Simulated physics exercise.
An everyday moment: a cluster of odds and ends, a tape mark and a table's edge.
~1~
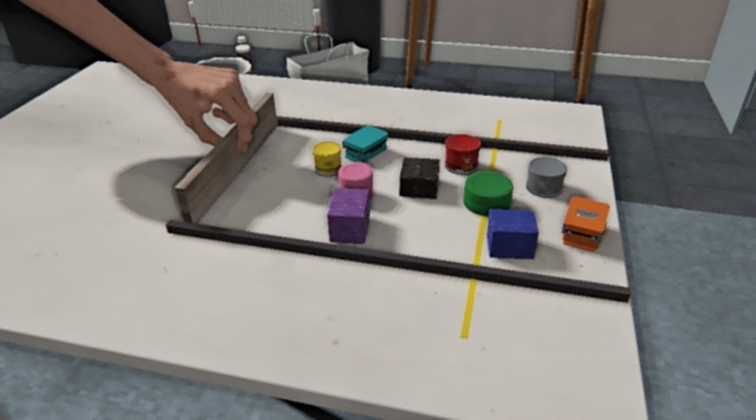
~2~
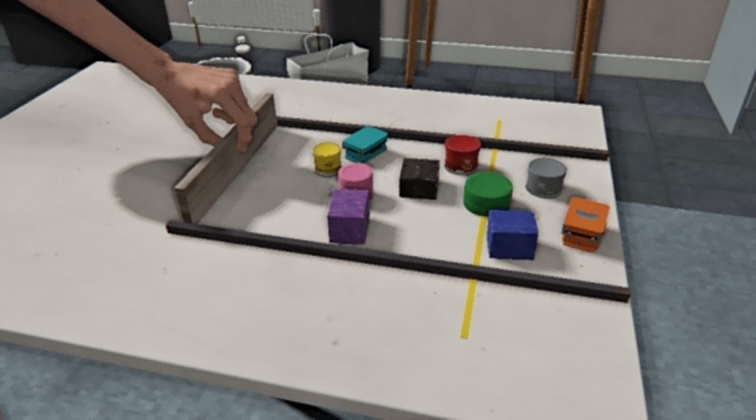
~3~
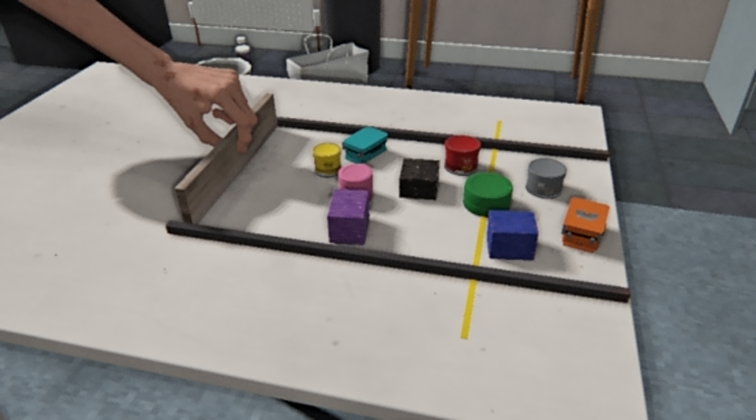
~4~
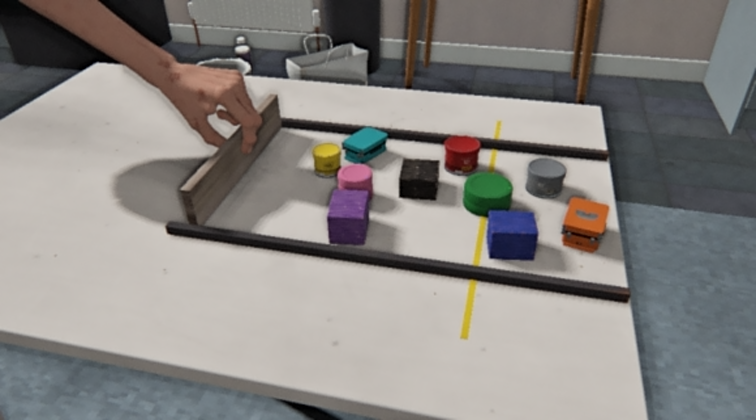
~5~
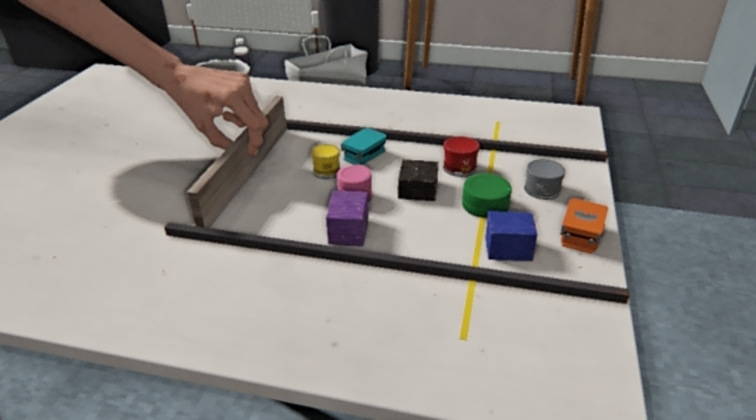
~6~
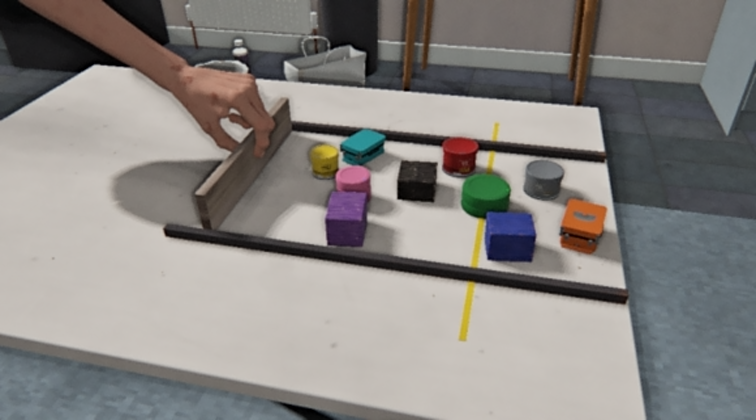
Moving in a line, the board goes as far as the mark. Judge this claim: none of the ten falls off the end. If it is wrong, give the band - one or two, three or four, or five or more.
Right.
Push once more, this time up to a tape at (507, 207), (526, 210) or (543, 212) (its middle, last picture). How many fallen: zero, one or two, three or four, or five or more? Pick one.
First none, then just one or two, then one or two.
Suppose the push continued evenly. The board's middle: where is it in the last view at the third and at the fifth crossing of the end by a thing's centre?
At the first moment about (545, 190), at the next about (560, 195).
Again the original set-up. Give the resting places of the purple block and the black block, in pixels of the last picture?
(496, 240), and the other (532, 190).
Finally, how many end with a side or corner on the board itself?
4 are in contact with it.
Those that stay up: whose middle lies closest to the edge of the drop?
I'd go with the orange case.
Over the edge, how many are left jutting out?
The overhang total is 1.
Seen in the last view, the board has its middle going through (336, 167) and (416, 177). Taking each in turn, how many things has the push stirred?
First position 2; second position 7.
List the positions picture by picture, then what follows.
Orange case (585, 225); grey pot (546, 177); blue block (512, 234); board (234, 152); tape (486, 202), in the first picture.
Grey pot (546, 178); green lid (488, 194), in the second picture.
Blue block (512, 235); board (234, 153), in the third picture.
Orange case (584, 225); pink lid (356, 185), in the fourth picture.
Grey pot (544, 179); black block (418, 180), in the fifth picture.
Orange case (582, 227); grey pot (543, 180); blue block (509, 237); board (251, 158); tape (484, 204), in the sixth picture.
Early on, none off yet; orange case at rest near (582, 227); grey pot at rest near (543, 180); blue block at rest near (509, 237).
Finally, the number that fall off is zero.
